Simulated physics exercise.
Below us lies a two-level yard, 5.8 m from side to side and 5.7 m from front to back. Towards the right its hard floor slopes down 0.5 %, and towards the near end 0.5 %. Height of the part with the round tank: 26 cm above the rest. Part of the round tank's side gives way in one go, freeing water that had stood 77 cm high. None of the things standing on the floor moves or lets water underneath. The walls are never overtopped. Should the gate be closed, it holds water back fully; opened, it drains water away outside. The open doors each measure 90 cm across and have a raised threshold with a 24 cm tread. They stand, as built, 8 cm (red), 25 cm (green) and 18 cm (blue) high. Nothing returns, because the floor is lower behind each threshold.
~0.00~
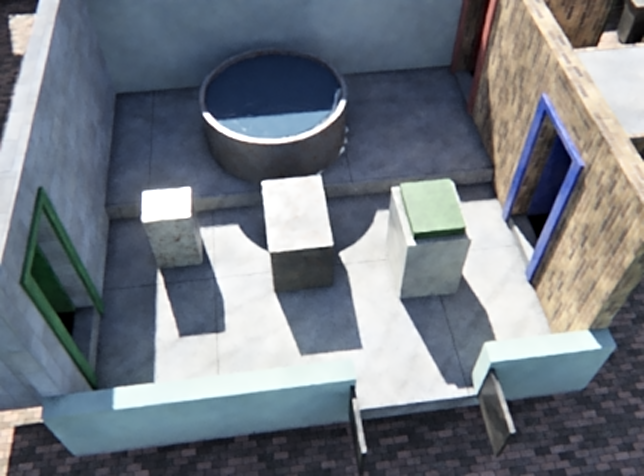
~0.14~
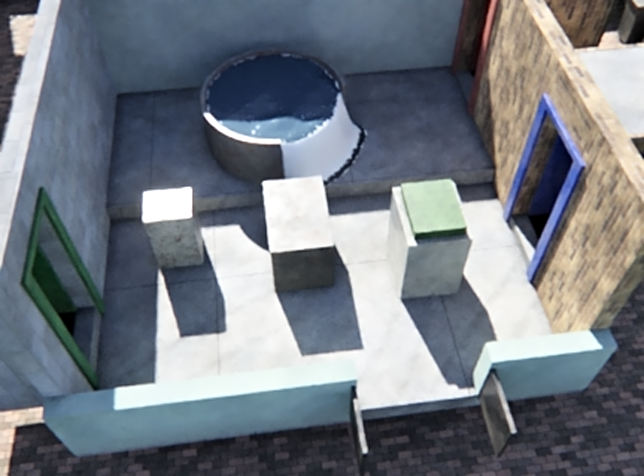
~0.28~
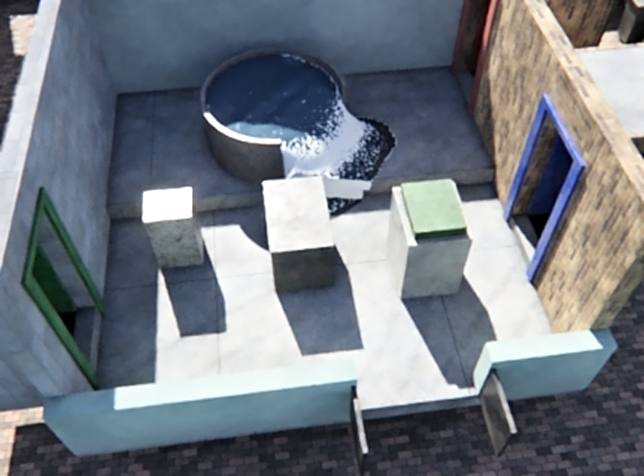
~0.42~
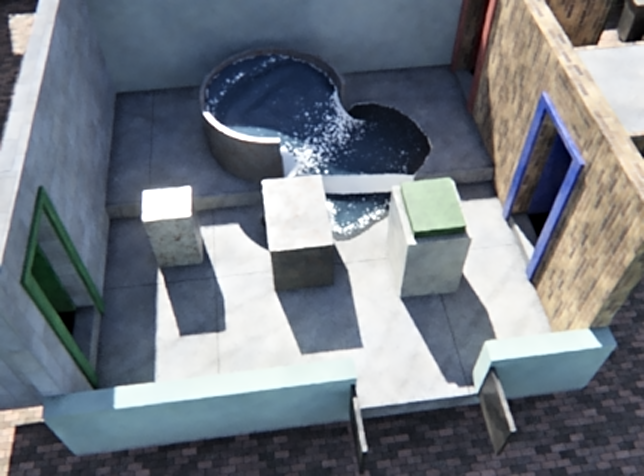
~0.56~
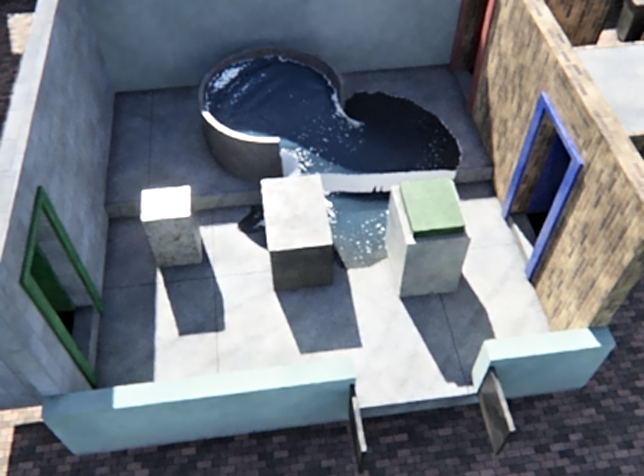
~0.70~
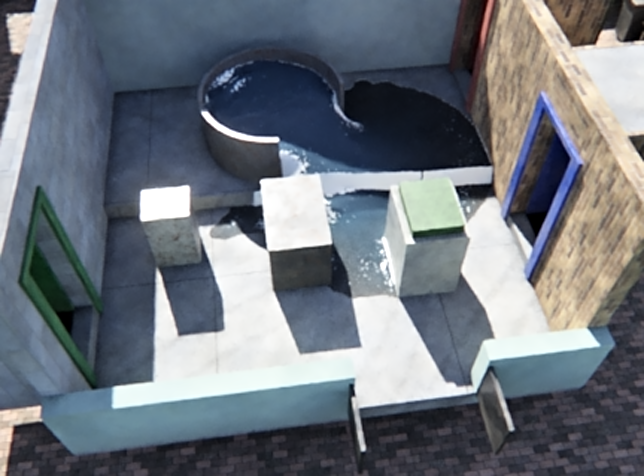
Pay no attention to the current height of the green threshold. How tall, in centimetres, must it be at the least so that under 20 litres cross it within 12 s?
9.5 cm.
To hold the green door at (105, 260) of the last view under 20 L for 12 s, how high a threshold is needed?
It needs roughly 8.5 cm.
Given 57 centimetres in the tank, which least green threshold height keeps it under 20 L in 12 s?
Some 6.5 cm.
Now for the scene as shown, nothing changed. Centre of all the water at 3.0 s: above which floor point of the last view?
Look at about (377, 208) in the last view.
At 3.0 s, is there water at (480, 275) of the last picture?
Point status: Inundated.
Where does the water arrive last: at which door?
That would be the green one.
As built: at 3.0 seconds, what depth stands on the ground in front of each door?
In cm: Red 7, green 1, blue 25.
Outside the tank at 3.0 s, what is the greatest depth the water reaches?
Max depth: Around 36 cm.
After 1.4 s water covers 40 % of the floor, deepest (50 cm) near (504, 219); it has not reached the green door.
After 3.0 s water covers 60 % of the floor, deepest (36 cm) near (561, 362); 1 cm at the green door, 0 litres in over its 25 cm threshold.
After 12.0 s water covers 80 % of the floor, deepest (12 cm) near (556, 349); 9 cm at the green door, 0 litres in over its 25 cm threshold.
At the green door as built, the water arrived by 2.9 s and peaked near 15 cm at 5.6 s.
With a threshold of 8.5 cm, 32 litres would have come in within the 12 s; with 12 cm, 7 litres. So under 20 litres takes about 9.5 cm.
